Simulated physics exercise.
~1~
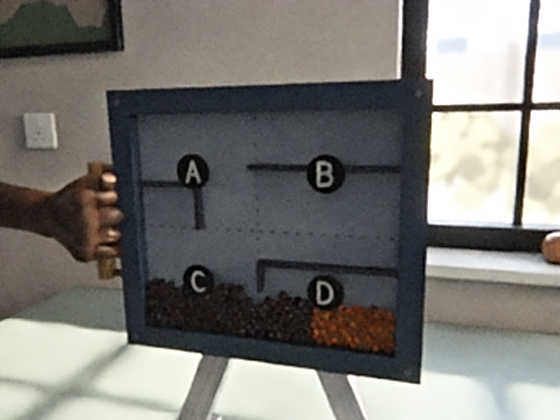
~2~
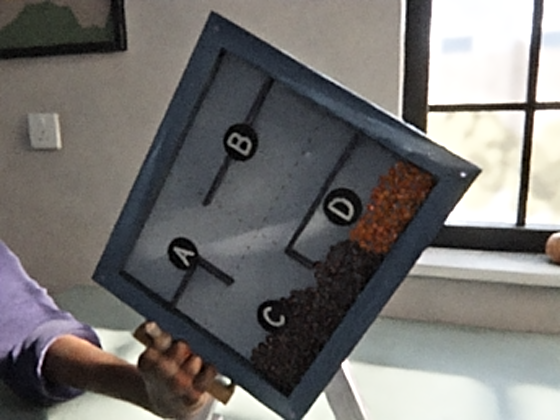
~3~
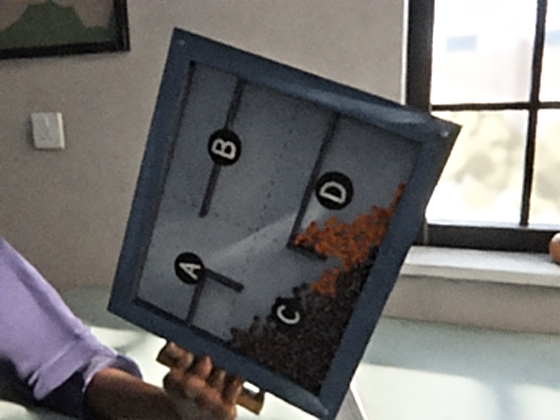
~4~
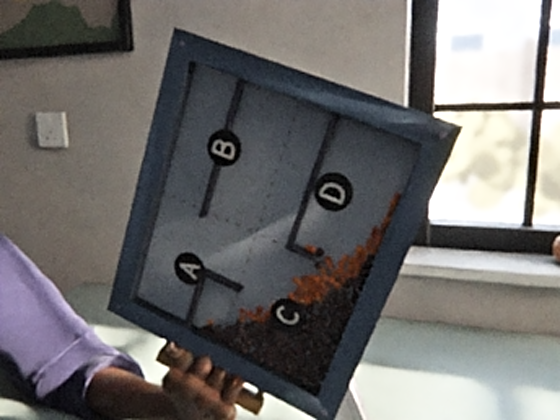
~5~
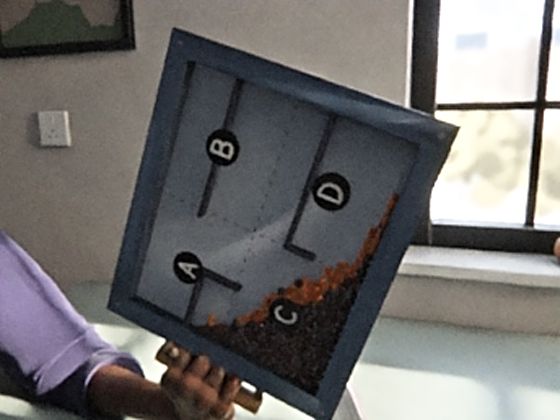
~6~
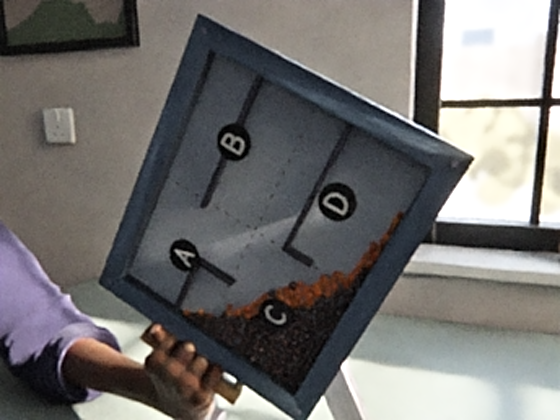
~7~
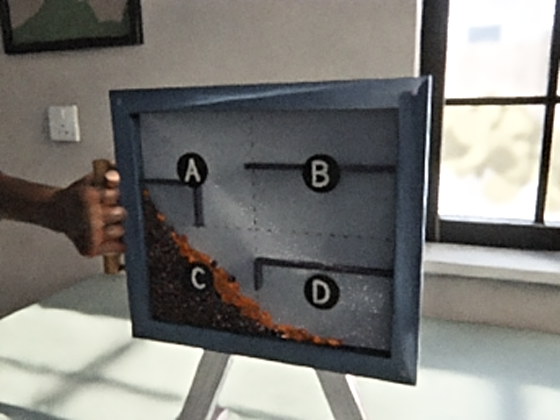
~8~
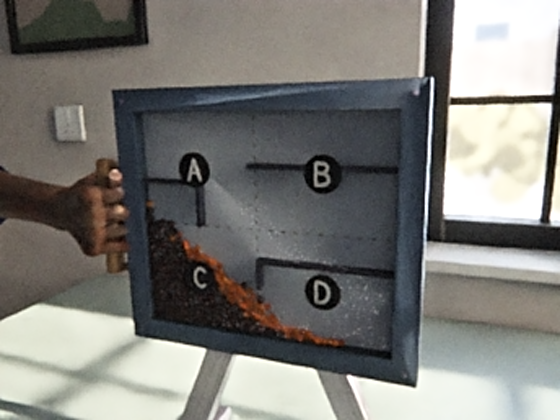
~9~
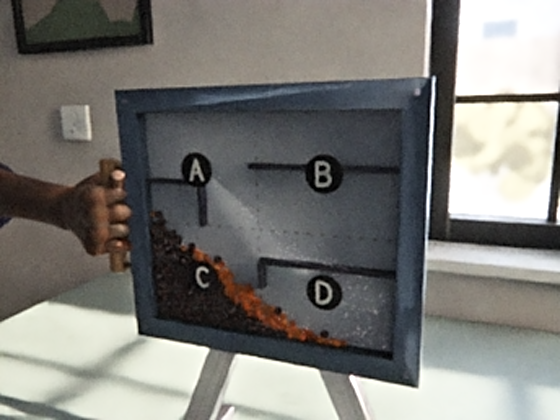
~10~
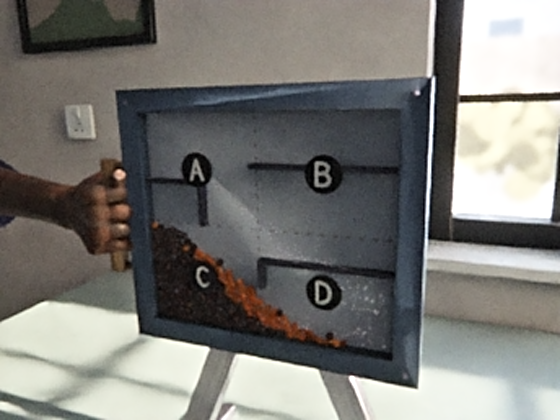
At the start, a hand holds the side handle of a blue-framed, upright case marked A, B, C and D, with dark beads along the bottom and small orange ones gathered beneath D. The hand swings the case steeply anticlockwise, carrying the handle down to the bottom. The beads slide down toward the lowered corner, the orange ones spilling over the dark ones past C. After a pause, the case swings back to level, leaving a steep slope on the left. The heap slumps a little to the right and settles, mostly in C, with orange beads trailing toward D.
